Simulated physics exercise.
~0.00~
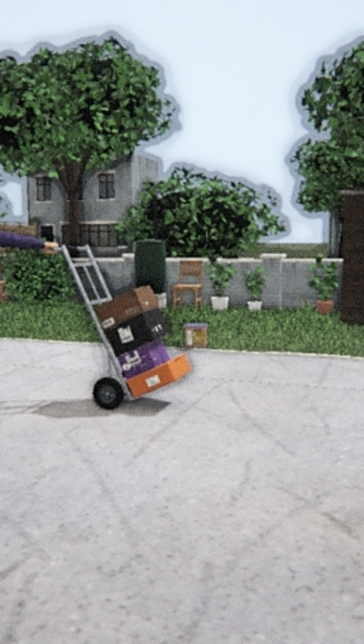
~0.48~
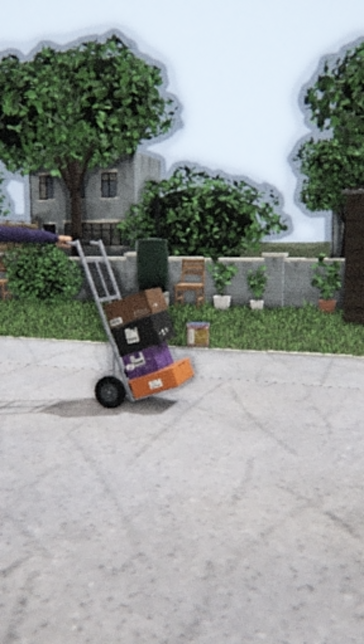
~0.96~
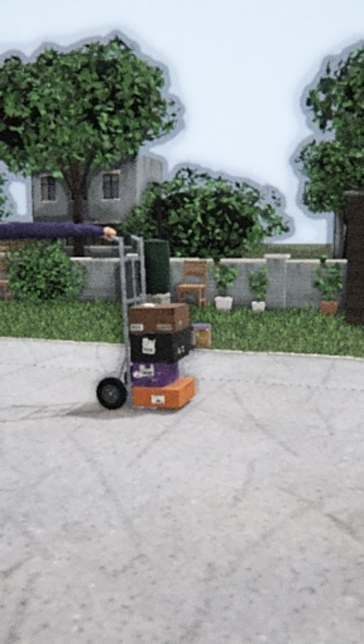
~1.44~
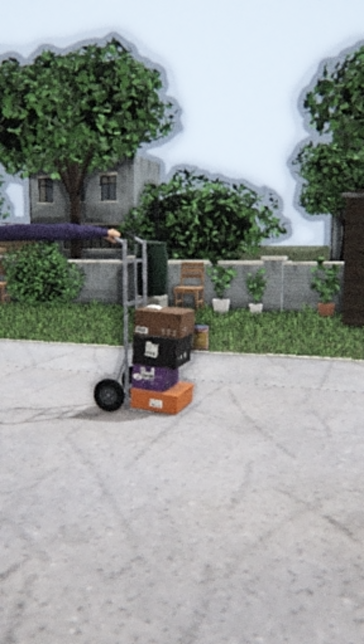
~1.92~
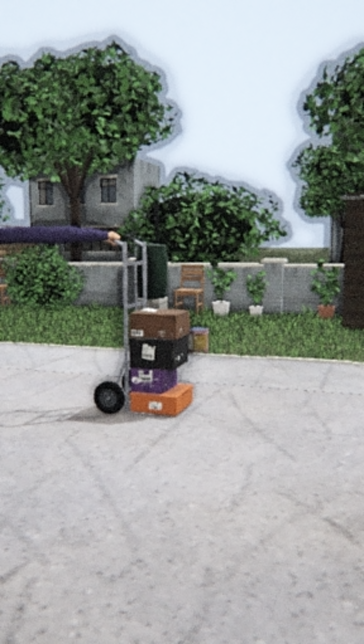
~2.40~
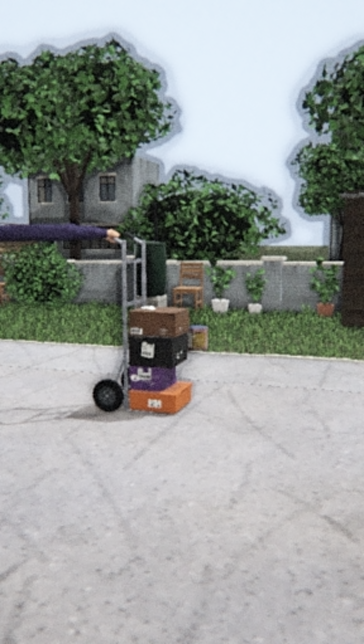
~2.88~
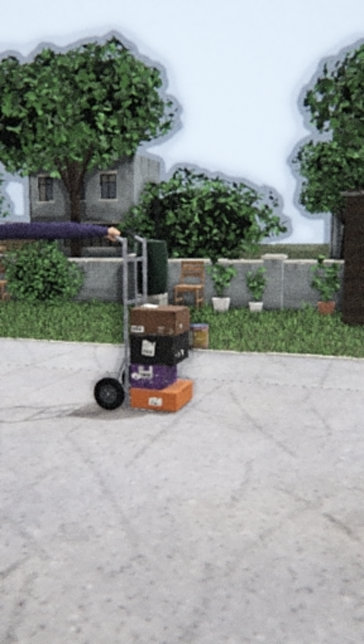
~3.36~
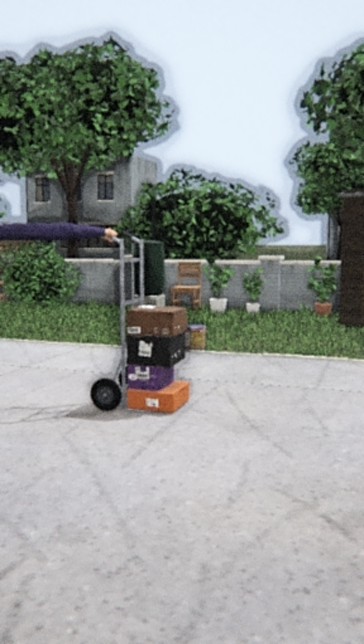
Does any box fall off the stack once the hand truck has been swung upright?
No, none of them falls. The brown, black, purple and orange boxes are all still stacked on the upright truck at the end.
On a pale paved surface in front of a lawn, a low wall and leafy trees, a hand truck leans back to the left with a stack of closed boxes on its plate. An arm in a dark purple sleeve reaches in from the left and holds the handle. The arm swings the truck up to the right until it stands upright and its plate comes down flat. The brown, black and purple boxes settle above the orange one with barely a shift. At the end the truck stands still, the hand still at the handle and the stack intact.
